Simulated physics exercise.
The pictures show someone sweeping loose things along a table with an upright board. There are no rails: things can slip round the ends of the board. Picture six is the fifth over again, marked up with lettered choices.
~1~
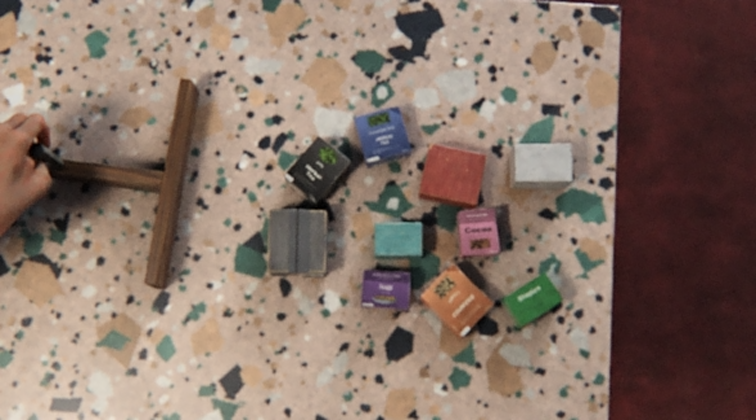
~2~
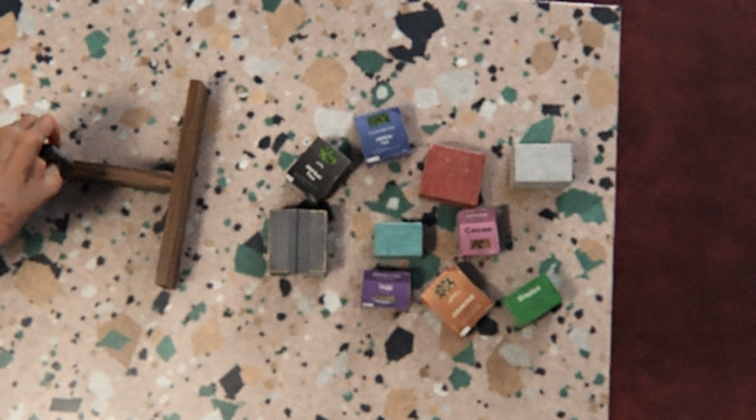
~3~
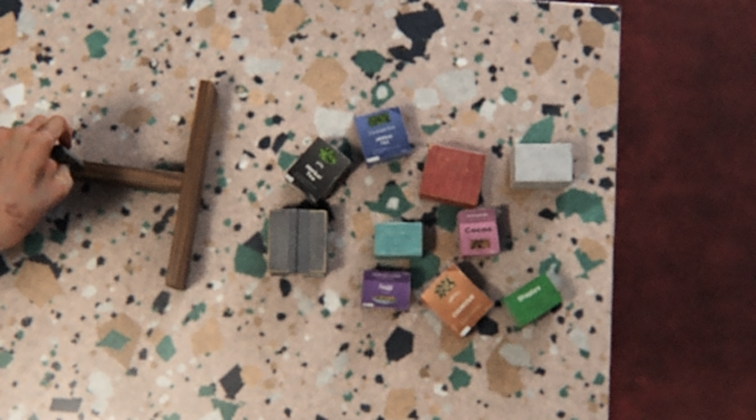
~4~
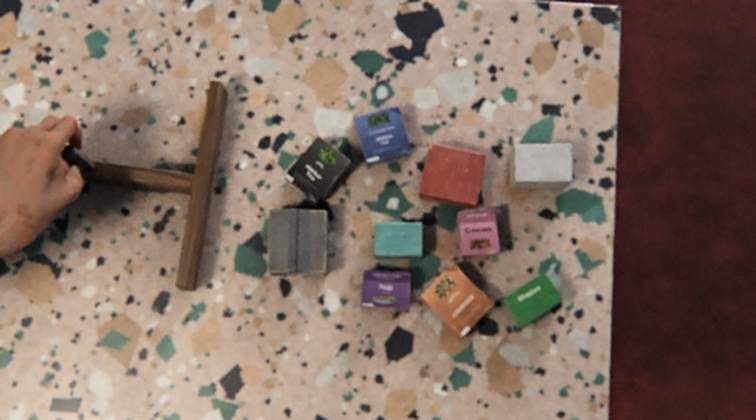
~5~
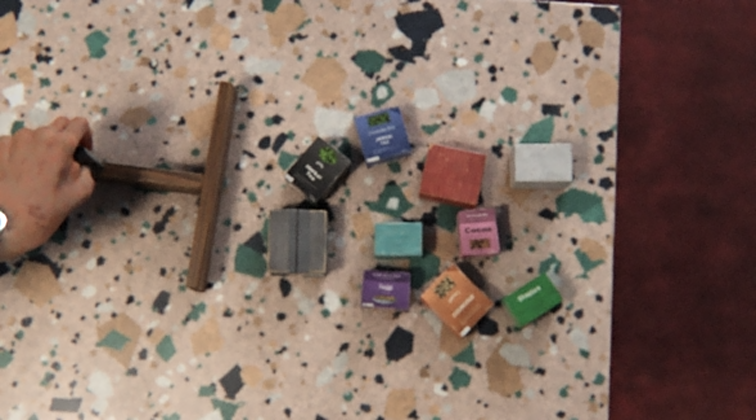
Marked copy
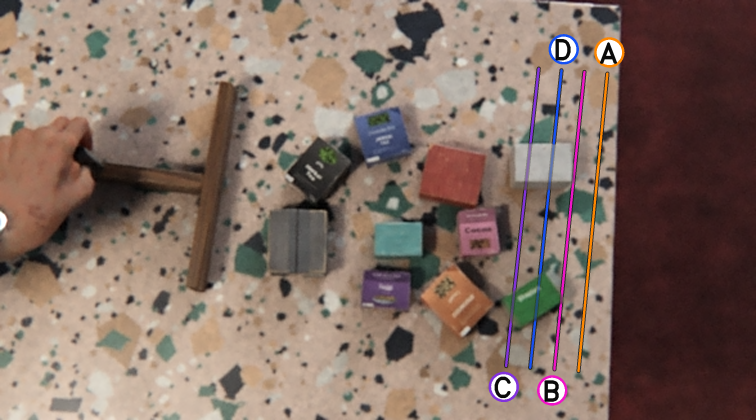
A hand at the left grips a T-shaped wooden tool with an upright board, seen from above on a speckled terrazzo table with a dark red area beyond its right edge. To the right sit small boxes and blocks: black, blue and grey nearest, turquoise and purple centrally, then red, pink, orange, green and pale grey. The hand slides the board slowly rightward a short way, touching nothing, while the objects and camera stay still.
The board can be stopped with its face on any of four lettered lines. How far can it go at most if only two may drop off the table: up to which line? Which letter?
It can go as far as C.
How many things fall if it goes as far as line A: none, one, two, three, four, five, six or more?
Six or more.
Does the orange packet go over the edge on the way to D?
No.
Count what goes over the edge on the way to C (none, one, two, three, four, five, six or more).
By then, two.
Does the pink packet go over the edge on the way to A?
Yes.
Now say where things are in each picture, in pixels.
In the first picture, green box (531, 301); red block (452, 177); grey box (298, 244).
In the second picture, board (178, 180); blue packet (383, 137).
In the third picture, board (188, 181); turquoise block (398, 242).
In the fourth picture, board (199, 182); black packet (318, 171).
In the fifth picture, board (209, 182); orange packet (457, 301); green box (531, 301); red block (452, 177).
On the marked copy, A at (593, 218); B at (570, 216); C at (523, 213); D at (546, 215).
Taking C. A third of the way, board (323, 190); purple packet (398, 295); blue packet (398, 133).
Two thirds of the way, board (436, 198); white block (583, 175); pink packet (562, 240).
When it is over, board (523, 204); white block over the edge; pink packet over the edge; two fallen.
As for the rest, A drops seven; B drops four; D drops four.
